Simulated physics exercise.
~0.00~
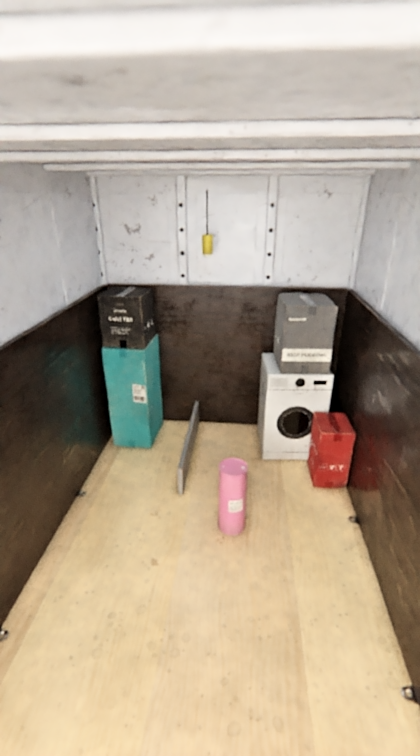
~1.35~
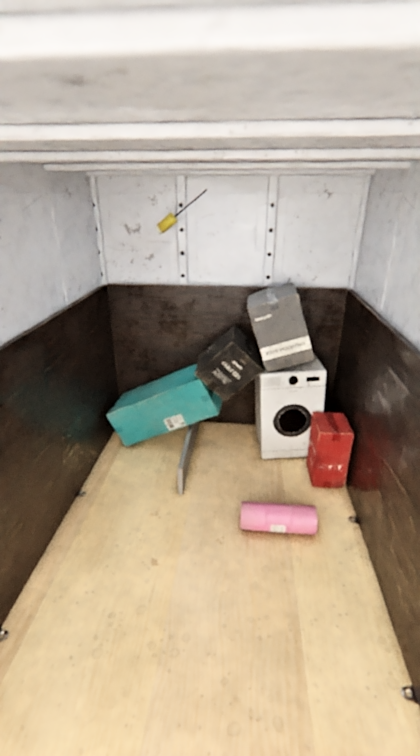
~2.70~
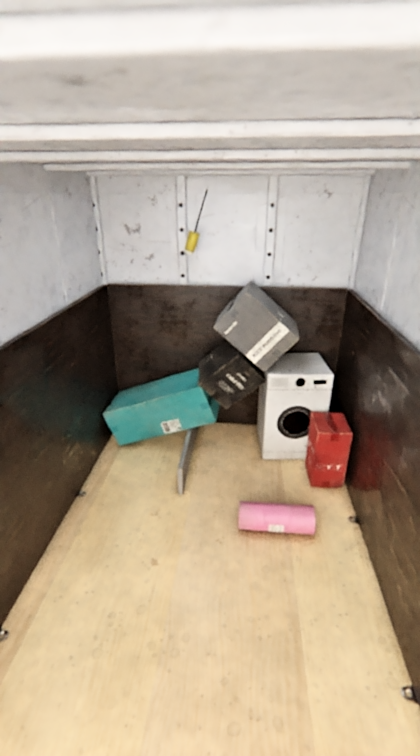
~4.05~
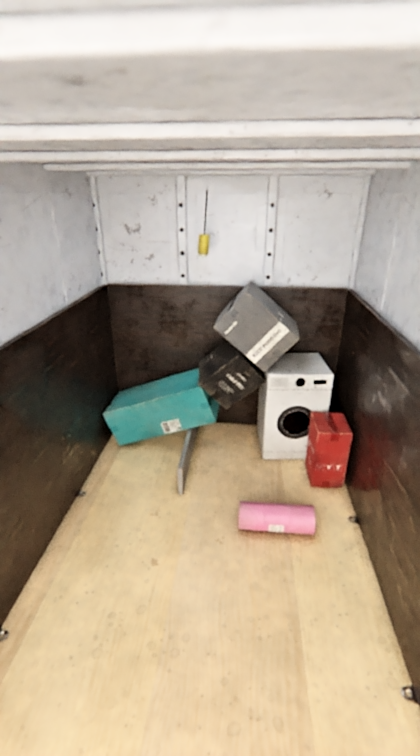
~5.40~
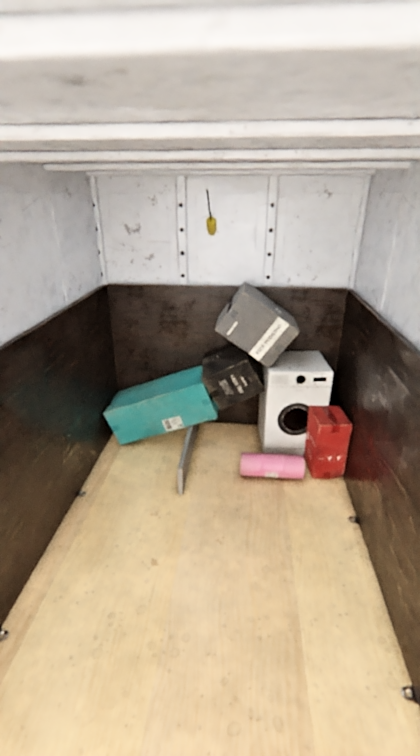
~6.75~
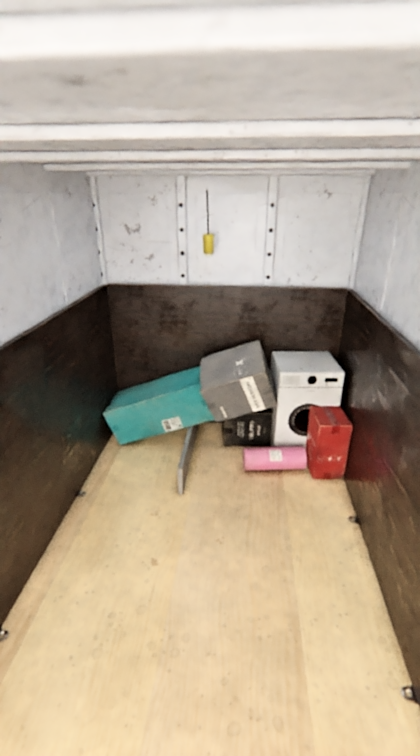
A turquoise box and pink canister topple, then the black and grey boxes tumble down.
